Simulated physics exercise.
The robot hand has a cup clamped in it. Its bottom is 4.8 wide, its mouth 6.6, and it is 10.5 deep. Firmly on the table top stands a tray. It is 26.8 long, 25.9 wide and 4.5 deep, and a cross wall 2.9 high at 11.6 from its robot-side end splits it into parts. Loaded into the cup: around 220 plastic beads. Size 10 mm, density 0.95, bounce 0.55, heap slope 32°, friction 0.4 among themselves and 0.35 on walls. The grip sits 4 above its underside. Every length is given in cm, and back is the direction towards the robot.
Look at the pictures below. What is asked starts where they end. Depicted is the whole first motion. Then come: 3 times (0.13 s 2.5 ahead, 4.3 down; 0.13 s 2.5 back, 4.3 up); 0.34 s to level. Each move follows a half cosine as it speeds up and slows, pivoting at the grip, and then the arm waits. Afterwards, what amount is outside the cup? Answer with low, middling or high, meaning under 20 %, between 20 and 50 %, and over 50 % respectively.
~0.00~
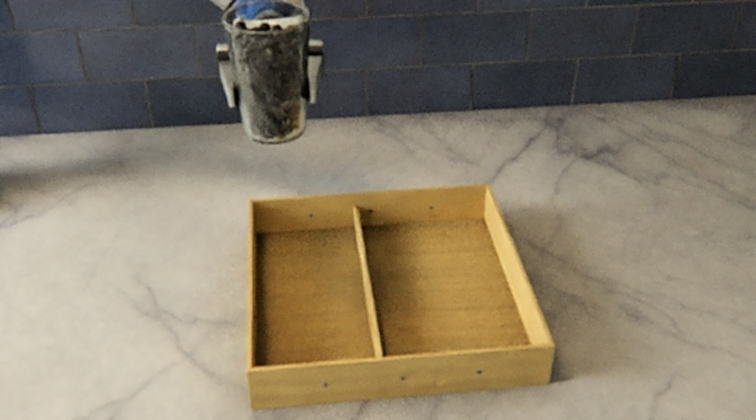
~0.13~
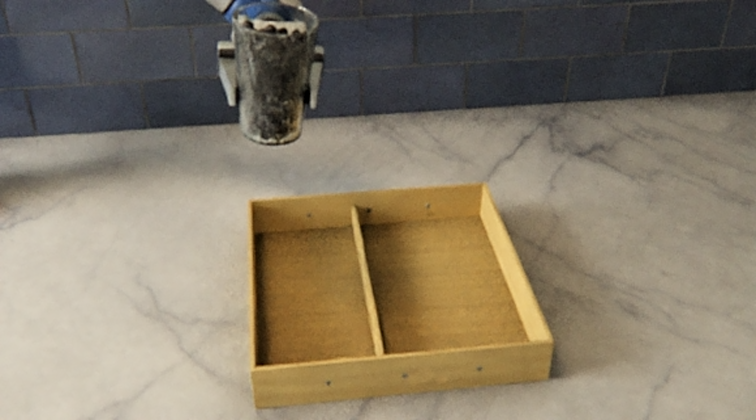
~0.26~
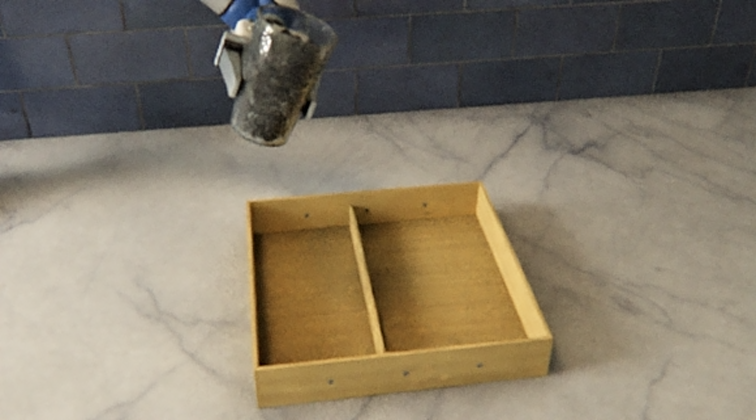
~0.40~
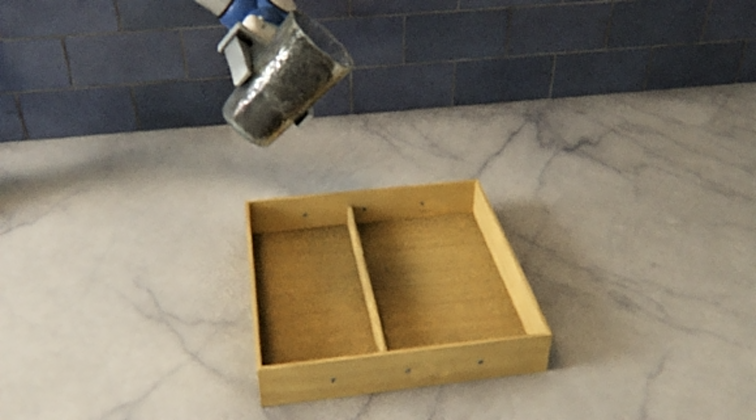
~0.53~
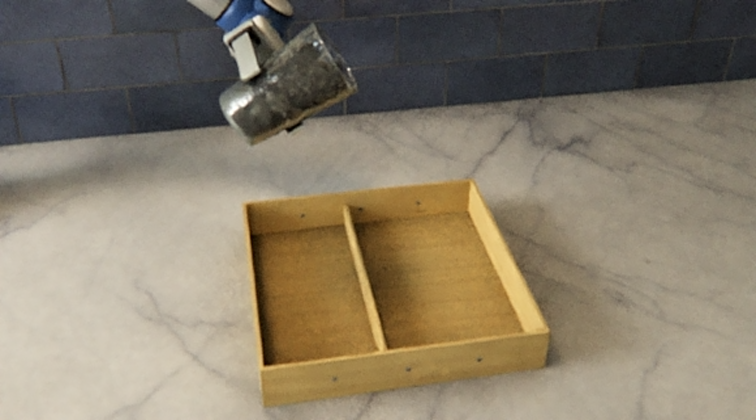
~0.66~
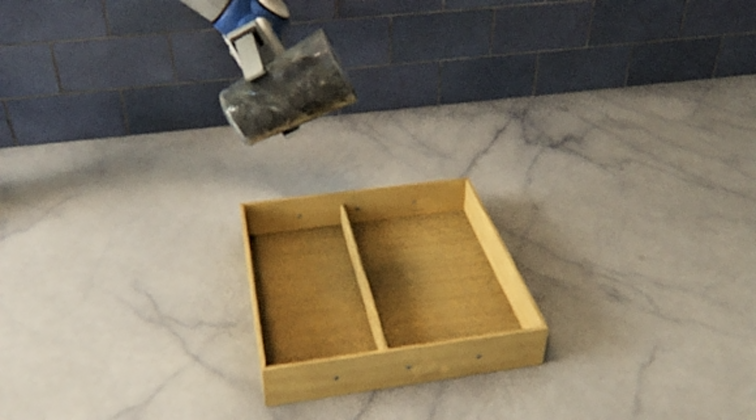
Low.
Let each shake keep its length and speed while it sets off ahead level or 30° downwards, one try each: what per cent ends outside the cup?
50 and 30 %.
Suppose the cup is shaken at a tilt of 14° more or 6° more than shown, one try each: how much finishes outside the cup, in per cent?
About 30 and 15 %.
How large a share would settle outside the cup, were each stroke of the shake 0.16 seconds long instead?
In that case some 0 per cent.
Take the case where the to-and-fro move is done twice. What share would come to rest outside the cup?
5 %.
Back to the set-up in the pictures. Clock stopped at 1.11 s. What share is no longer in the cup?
So far around 5 % is out.
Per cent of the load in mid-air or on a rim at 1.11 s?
Around 1 percent of the load.
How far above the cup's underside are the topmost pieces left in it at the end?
Around 9.5 cm above the underside.
After 1.11 s, tilted 65° forward, highest piece 26 above the table; 212 in the cup, 4 in the far-side part, 3 in flight or on a rim.
After 1.56 s, tilted 48° forward, highest piece 28 above the table; 203 in the cup, 10 in the far-side part, 1 on the table or floor, 5 in flight or on a rim.
After 1.98 s, level, highest piece 31 above the table; 203 in the cup, 15 in the far-side part, 1 on the table or floor.
After 3.03 s, level, highest piece 31 above the table; 203 in the cup, 15 in the far-side part, 1 on the table or floor.
In the end, 203 in the cup, 15 in the far-side part, 1 on the table or floor. That is 7 % outside the cup.
